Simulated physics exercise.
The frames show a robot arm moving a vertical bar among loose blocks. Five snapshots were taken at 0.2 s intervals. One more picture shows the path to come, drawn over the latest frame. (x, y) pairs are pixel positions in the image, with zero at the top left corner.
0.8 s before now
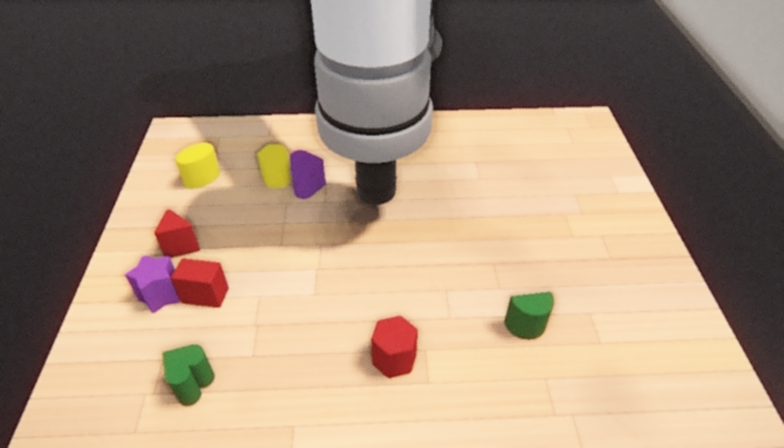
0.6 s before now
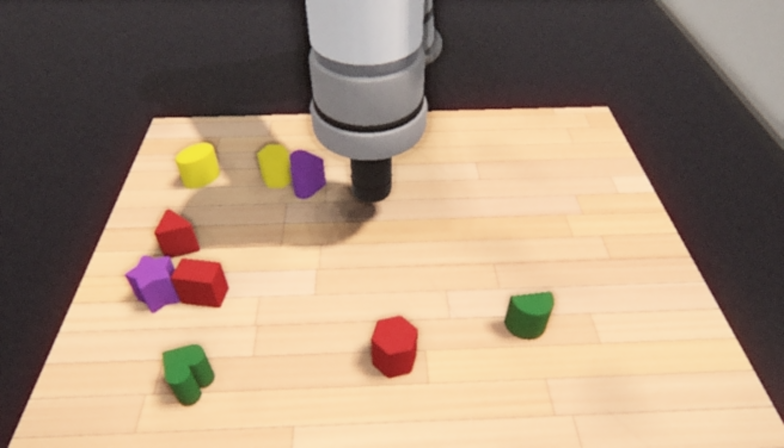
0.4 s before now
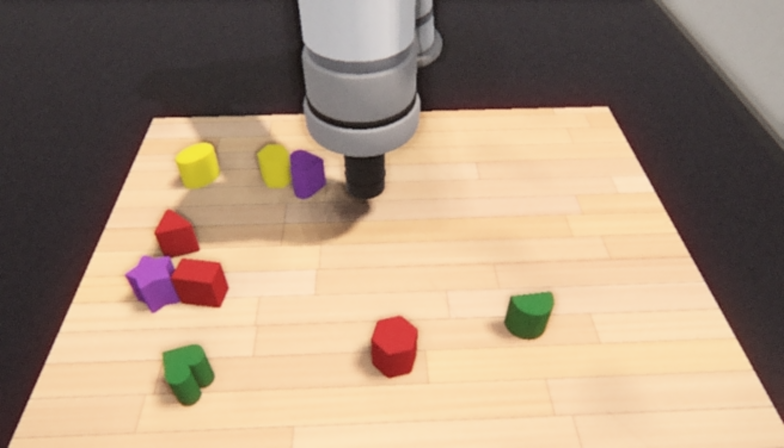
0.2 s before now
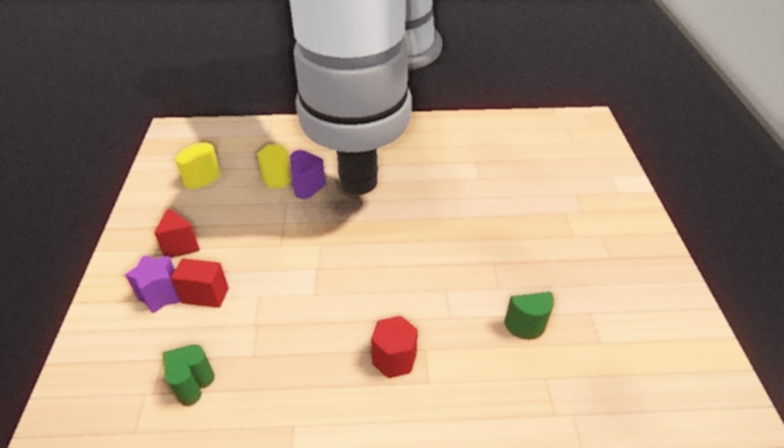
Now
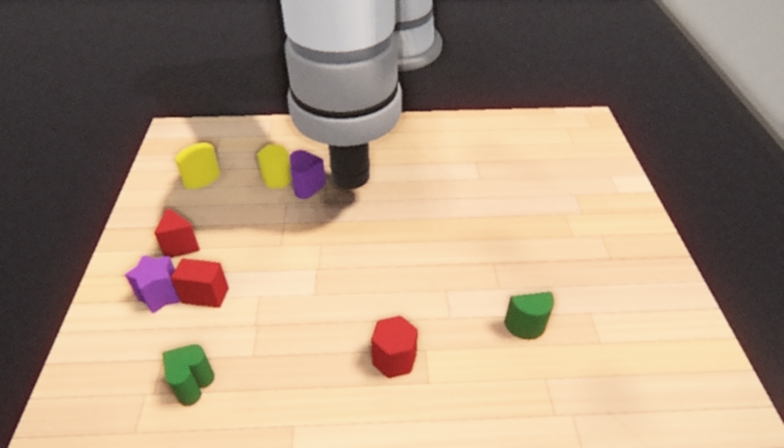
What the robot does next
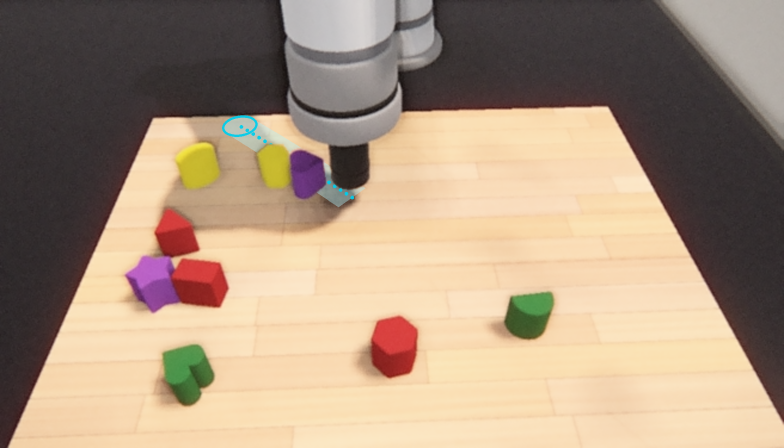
Robot arm with a dark vertical bar moving slightly left above a wooden board, while the scattered coloured blocks stay still.
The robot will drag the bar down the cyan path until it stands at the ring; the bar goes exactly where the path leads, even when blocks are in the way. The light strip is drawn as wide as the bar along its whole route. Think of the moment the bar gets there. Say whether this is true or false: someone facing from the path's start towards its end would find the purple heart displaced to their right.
The statement is incorrect.
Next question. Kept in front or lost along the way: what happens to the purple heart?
The bar moves past it.
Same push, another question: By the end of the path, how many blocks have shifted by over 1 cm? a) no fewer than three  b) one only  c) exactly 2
Letter c.
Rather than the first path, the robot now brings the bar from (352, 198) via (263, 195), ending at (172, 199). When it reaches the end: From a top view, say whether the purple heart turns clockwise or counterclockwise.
Turns clockwise.
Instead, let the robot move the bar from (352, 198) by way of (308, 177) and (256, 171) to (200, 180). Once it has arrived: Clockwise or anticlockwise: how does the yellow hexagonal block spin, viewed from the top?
From the top, the block rotates clockwise.
Path on the board, in a line from (352, 198) to (240, 126).
What follows on the original path. One third of the way, bar at (309, 152); yellow hexagonal block at (243, 155), turned 40° clockwise; purple heart at (277, 154), turned 70° anticlockwise.
Two thirds of the way, bar at (270, 128); yellow hexagonal block at (239, 155), turned 45° clockwise; purple heart at (273, 154), turned 85° anticlockwise.
At the end, bar at (235, 107); yellow oval block in place; yellow hexagonal block at (239, 155), turned 45° clockwise; purple heart at (273, 154), turned 85° anticlockwise.
